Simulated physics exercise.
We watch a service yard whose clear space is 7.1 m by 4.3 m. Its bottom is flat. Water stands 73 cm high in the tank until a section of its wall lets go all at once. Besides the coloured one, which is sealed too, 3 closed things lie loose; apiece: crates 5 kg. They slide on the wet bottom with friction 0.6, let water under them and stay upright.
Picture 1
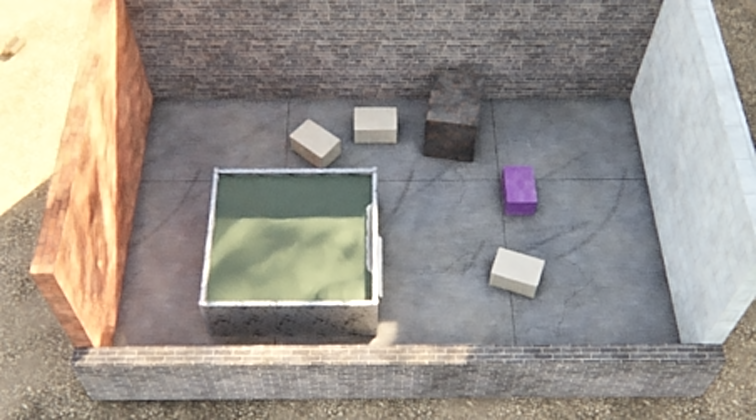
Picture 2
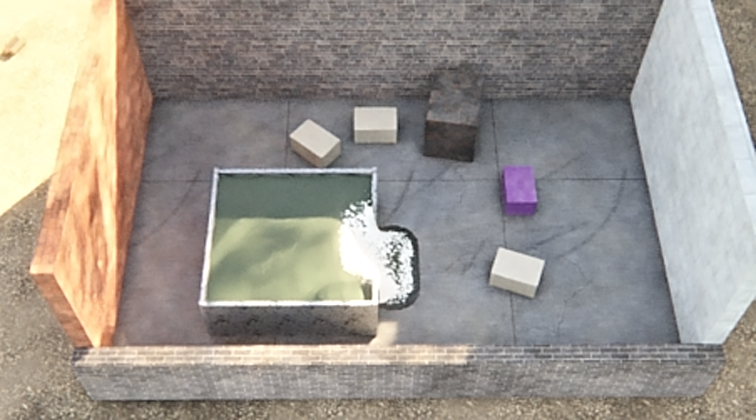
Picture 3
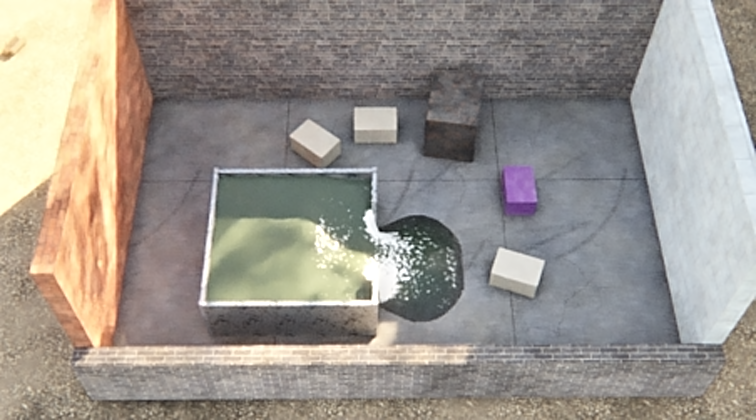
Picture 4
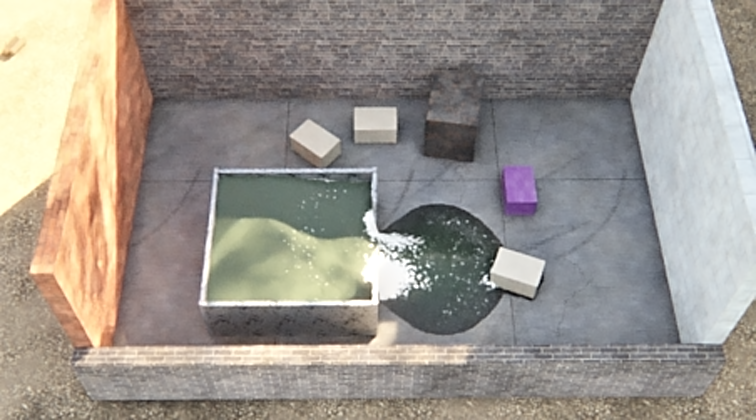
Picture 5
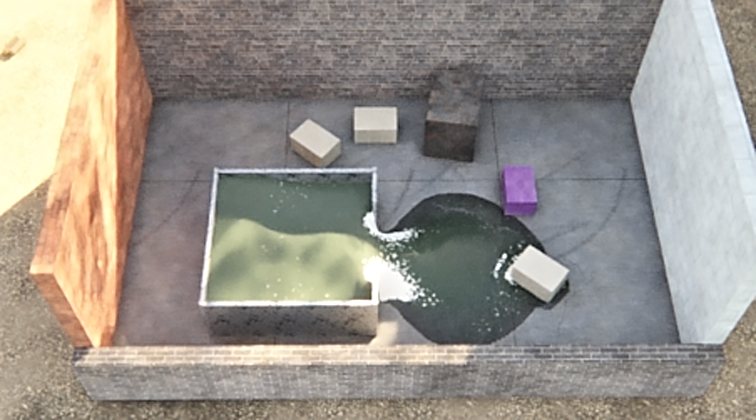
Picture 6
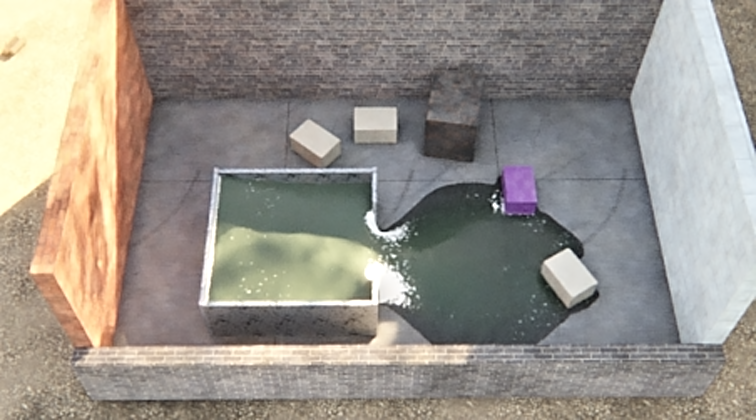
Water pouring from a gap in a square tank's right side, spreading across a walled yard and pushing one pale box rightward.
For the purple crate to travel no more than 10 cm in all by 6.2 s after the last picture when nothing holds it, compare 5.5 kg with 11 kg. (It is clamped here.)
I expect that neither load is enough.
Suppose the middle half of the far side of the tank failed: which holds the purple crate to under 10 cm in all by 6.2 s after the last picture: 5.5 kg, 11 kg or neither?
In that case the smaller load will do.
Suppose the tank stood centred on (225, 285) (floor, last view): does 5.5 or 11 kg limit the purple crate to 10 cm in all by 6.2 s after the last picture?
In that case neither load is enough.
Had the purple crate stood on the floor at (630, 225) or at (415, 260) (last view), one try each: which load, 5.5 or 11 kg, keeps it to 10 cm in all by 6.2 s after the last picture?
In turn: Neither is enough; neither holds.
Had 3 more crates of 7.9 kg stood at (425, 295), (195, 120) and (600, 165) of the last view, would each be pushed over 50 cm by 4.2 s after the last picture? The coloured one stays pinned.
In turn: Past it, under, past it.
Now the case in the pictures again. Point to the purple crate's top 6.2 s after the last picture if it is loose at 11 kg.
Around (505, 242).
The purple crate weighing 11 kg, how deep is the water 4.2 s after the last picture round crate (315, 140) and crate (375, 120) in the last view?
Roughly 0 and 2 cm.
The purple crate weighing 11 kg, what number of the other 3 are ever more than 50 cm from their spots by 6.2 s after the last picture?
I count 3.
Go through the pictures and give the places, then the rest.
In the first frame, the purple crate at (520, 184) rests on the ground; 3.9 m2 under water; 0 of 4 have shifted.
In the second frame, the purple crate at (520, 184) rests on the ground; 4.5 m2 under water; 0 of 4 have shifted.
In the third frame, the purple crate at (520, 184), on the bottom; 5.4 m2 under water; 0 of 4 have shifted.
In the fourth frame, the purple crate at (520, 184) rests on the ground; 6.4 m2 under water; 0 of 4 have shifted.
In the fifth frame, the purple crate at (520, 184), on the bottom; water covers 7.5 m2; 1 of 4 have shifted.
In the sixth frame, the purple crate at (520, 184) rests on the ground; water covers 8.9 m2; 1 of 4 have shifted.
Then, 0.6 s after the last picture the purple crate would be 85 cm from its start with 5.5 kg and 86 cm from its start with 11 kg; 5 cm of water round it then.
Then, 2.3 s after the last picture the purple crate would be 198 cm from its start with 5.5 kg and 182 cm from its start with 11 kg; 22 cm of water round it then.
Then, 4.2 s after the last picture the purple crate would be 118 cm from its start with 5.5 kg and 127 cm from its start with 11 kg; 19 cm of water round it then.
Then, 6.2 s after the last picture the purple crate would be 104 cm from its start with 5.5 kg and 103 cm from its start with 11 kg; 15 cm of water round it then.
